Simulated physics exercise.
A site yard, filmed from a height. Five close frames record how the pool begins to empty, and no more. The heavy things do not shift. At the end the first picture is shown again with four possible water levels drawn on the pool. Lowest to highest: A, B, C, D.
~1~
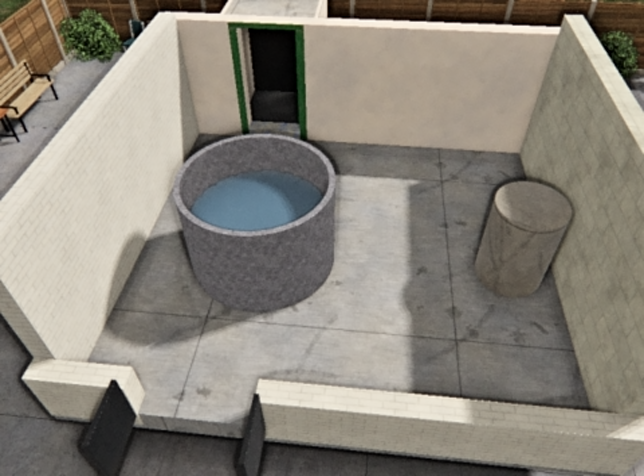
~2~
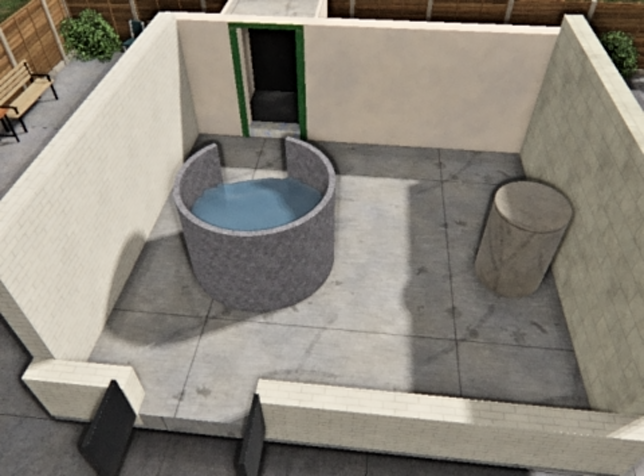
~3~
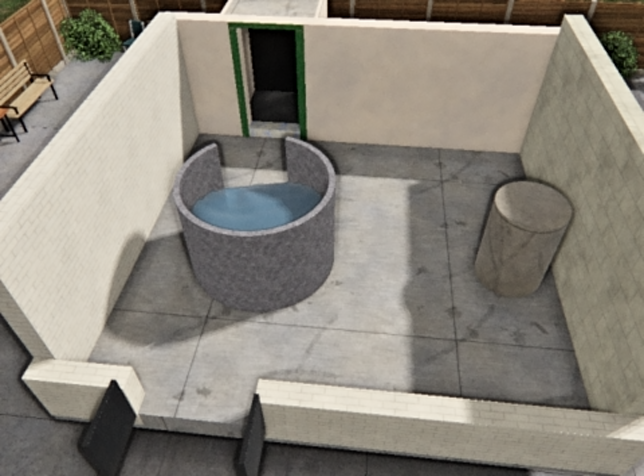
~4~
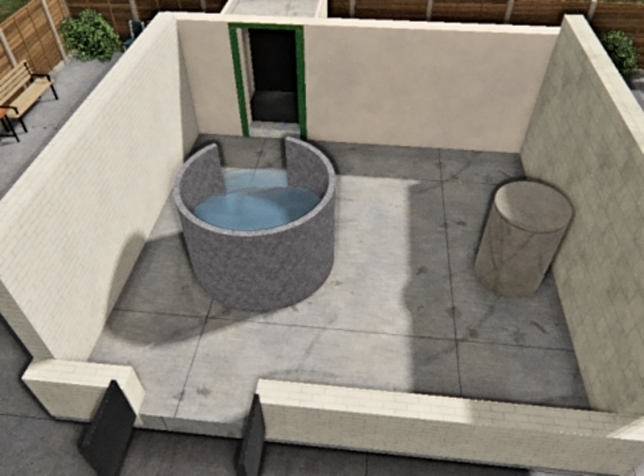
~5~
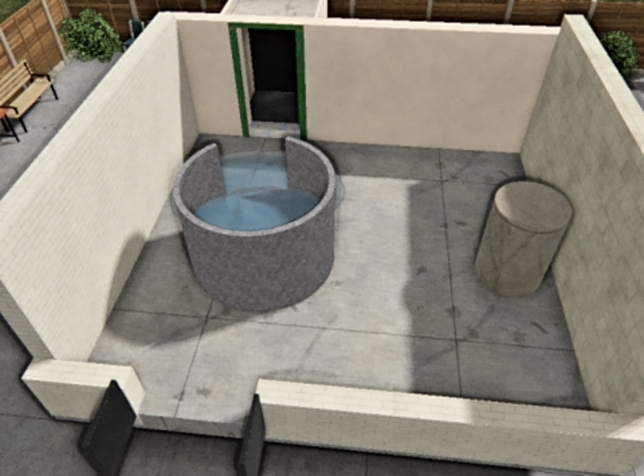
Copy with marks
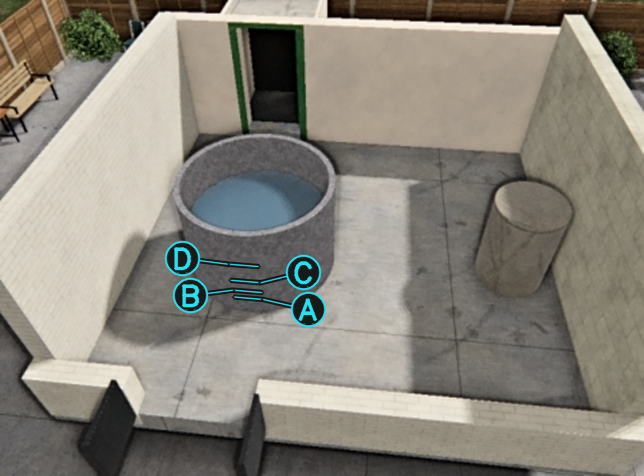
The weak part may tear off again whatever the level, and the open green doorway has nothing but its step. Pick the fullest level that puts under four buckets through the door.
The limit is B.
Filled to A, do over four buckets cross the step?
No, that is safe.
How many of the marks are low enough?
Two of the four.
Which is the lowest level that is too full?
That is level C.
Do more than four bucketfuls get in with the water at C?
Yes, that goes wrong.
In cyan, A at (248, 298); B at (247, 291); C at (245, 281); D at (243, 265); from the bottom up A, B, C, D.
With A, nothing gets over.
With B, a bucket or two gets in.
With C, about 9 bucketfuls get in.
With D, dozens of bucketfuls pour in.
